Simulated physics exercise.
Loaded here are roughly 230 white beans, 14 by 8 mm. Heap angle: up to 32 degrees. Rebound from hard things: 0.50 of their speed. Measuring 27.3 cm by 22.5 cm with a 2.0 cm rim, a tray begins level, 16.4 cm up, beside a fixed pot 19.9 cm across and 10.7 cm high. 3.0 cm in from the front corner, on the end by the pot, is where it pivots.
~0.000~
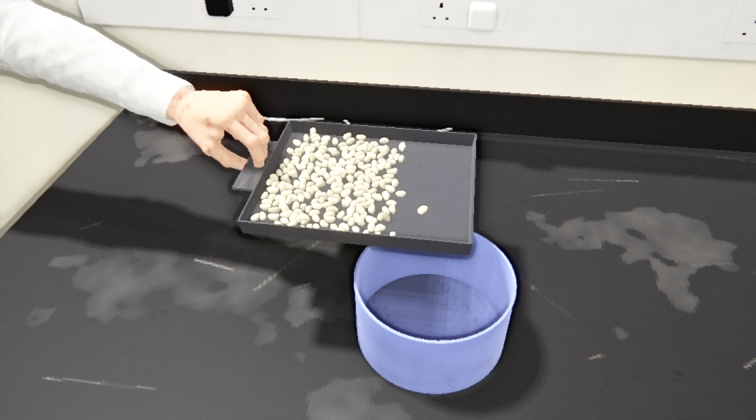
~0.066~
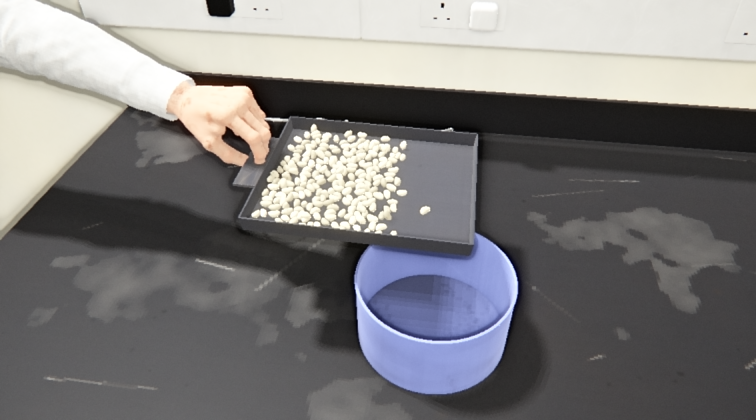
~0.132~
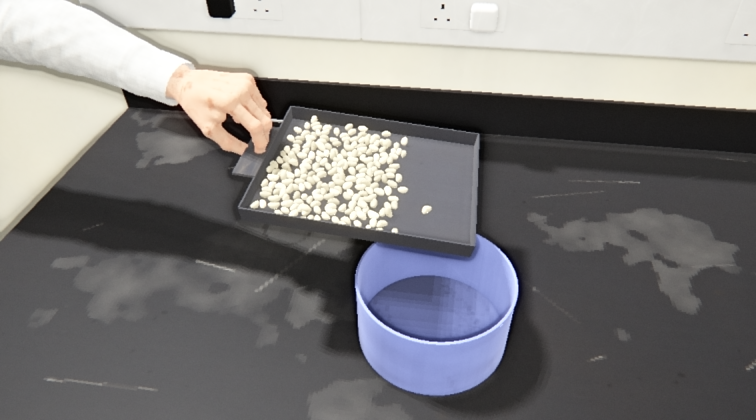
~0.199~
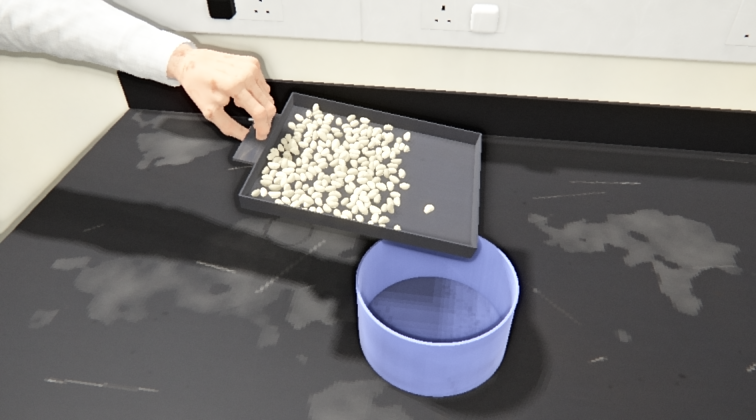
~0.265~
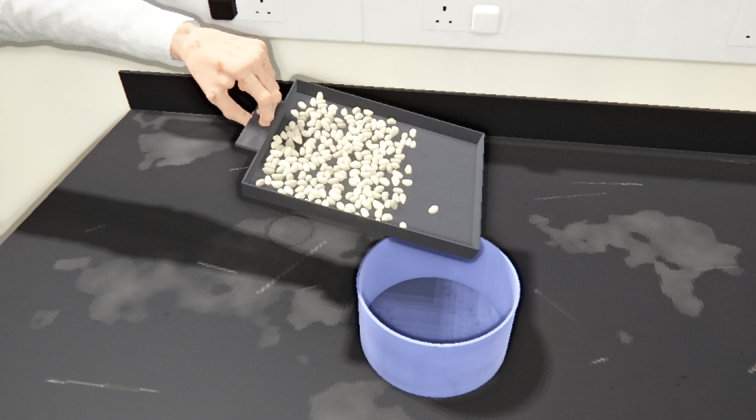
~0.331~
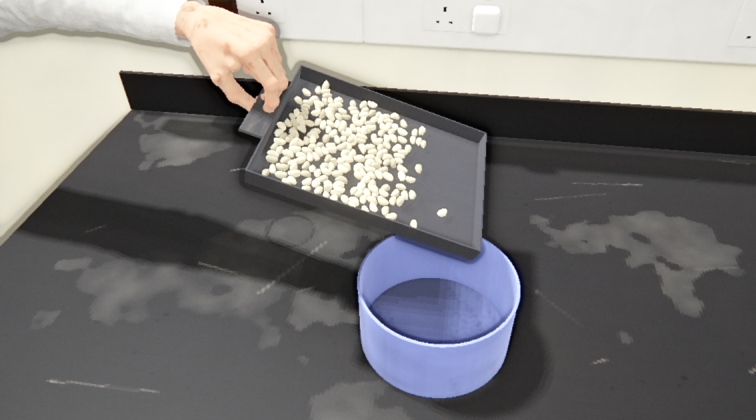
The footage shows a hand holding a dark tray of white beans beside a blue pot on a black countertop, then raising the tray's left end so it slopes down toward the pot while the beans shift slightly right.
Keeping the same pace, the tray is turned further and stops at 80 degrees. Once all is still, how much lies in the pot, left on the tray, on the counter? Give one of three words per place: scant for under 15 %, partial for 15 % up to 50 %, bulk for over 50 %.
Pot - partial, left on the tray - partial, counter - partial.
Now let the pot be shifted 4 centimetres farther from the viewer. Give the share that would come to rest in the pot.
In that setup it would come to near 35 per cent.
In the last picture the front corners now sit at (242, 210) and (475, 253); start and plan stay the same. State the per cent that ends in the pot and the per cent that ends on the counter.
Per cent by place - pot 90, counter 0.
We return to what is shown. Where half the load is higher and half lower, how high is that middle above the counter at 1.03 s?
The halfway mark sits at about 18 cm.
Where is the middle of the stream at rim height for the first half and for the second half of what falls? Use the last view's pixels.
(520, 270) first, (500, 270) later, roughly.
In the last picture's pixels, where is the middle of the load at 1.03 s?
Estimated centre of load: Around (489, 208).
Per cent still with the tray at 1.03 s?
70 %, give or take.
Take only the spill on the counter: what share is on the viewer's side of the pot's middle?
About 20 per cent.
Then, at 0.75 s, tilt 48 degrees; the tray holds 100 %, the pot 0 %.
Then, at 1.03 s, tilt 68 degrees; the tray holds 70 %, the pot 5 %.
Then, at 1.41 s, tilt 80 degrees; the tray holds 50 %, the pot 20 %.
By 2.9 s all is still; pot 30 %, tray 35 %, counter 35 %.
